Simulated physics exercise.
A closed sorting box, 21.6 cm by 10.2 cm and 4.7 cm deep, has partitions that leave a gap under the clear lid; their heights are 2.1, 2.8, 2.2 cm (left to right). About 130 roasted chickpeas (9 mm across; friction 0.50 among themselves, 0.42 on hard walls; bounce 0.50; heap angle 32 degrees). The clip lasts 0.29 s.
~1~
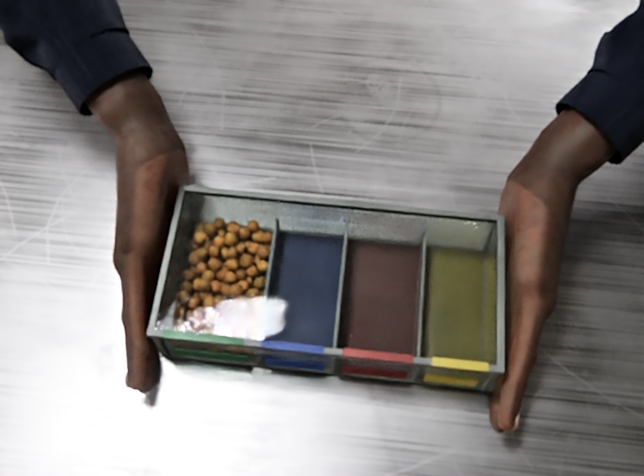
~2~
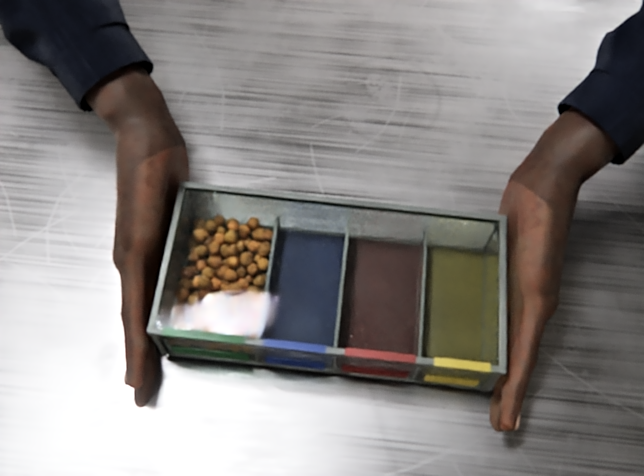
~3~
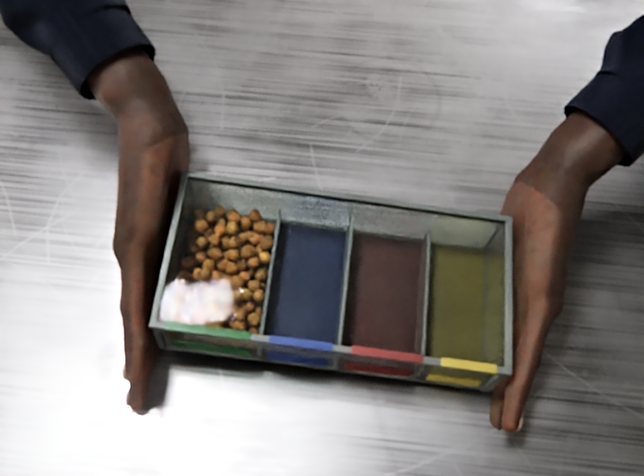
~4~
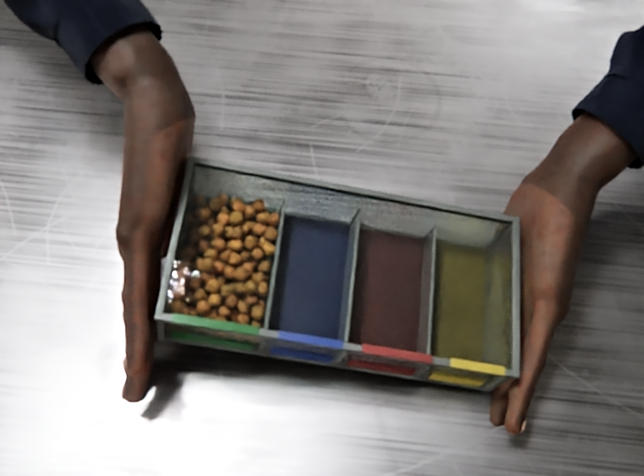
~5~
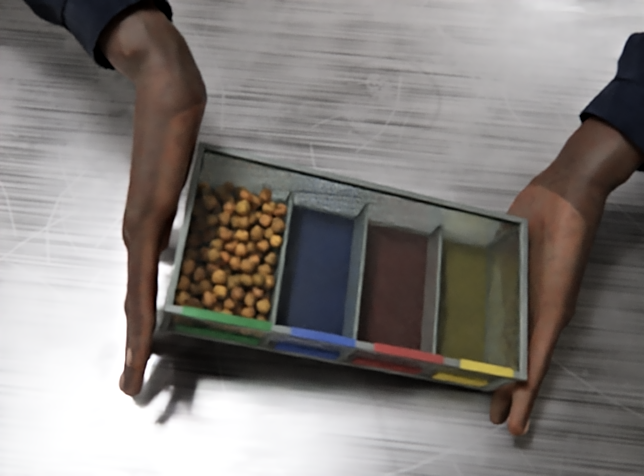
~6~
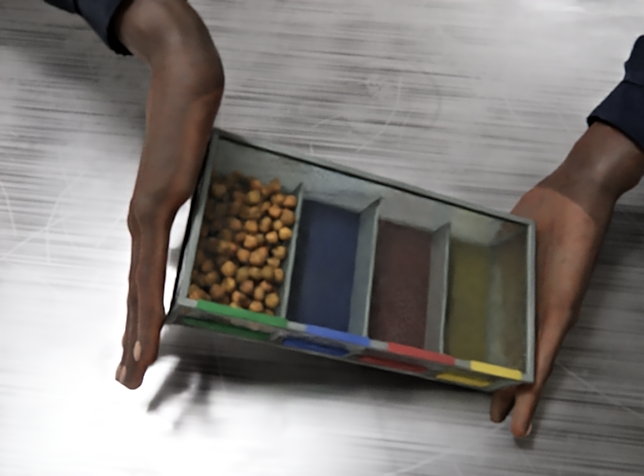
Two hands raise the left end of a clear-lidded box with four colored compartments, tilting it steadily down toward the right, while the small round brown pieces stay in the leftmost, green-marked compartment and the other three remain empty.
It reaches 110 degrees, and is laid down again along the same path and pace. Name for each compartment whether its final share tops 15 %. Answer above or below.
Red compartment: Below; blue compartment: Below; green compartment: Below; yellow compartment: Above.
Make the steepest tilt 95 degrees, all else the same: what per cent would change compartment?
About 90 per cent.
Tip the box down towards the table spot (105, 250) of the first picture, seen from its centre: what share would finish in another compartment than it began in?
Some 0 per cent.
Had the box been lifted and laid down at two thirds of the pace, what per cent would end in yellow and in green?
Yellow 85; green 0.
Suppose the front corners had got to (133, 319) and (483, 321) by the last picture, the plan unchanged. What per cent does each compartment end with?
Red 0; blue 0; green 100; yellow 0.
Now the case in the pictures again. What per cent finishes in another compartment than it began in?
Some 100 per cent.
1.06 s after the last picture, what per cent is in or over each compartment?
Red 15; blue 30; green 15; yellow 40.
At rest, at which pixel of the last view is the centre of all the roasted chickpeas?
Around (464, 333).
Then, 1.06 s after the last picture, tilt 110 degrees; red 15 %, blue 30 %, green 15 %, yellow 40 %.
Then, 1.76 s after the last picture, tilt 48 degrees; red 5 %, blue 5 %, yellow 90 %.
Then, 2.50 s after the last picture, tilt 0 degrees; red 5 %, blue 5 %, yellow 90 %.
In the end, red 5 %, blue 5 %, green 0 %, yellow 90 %.
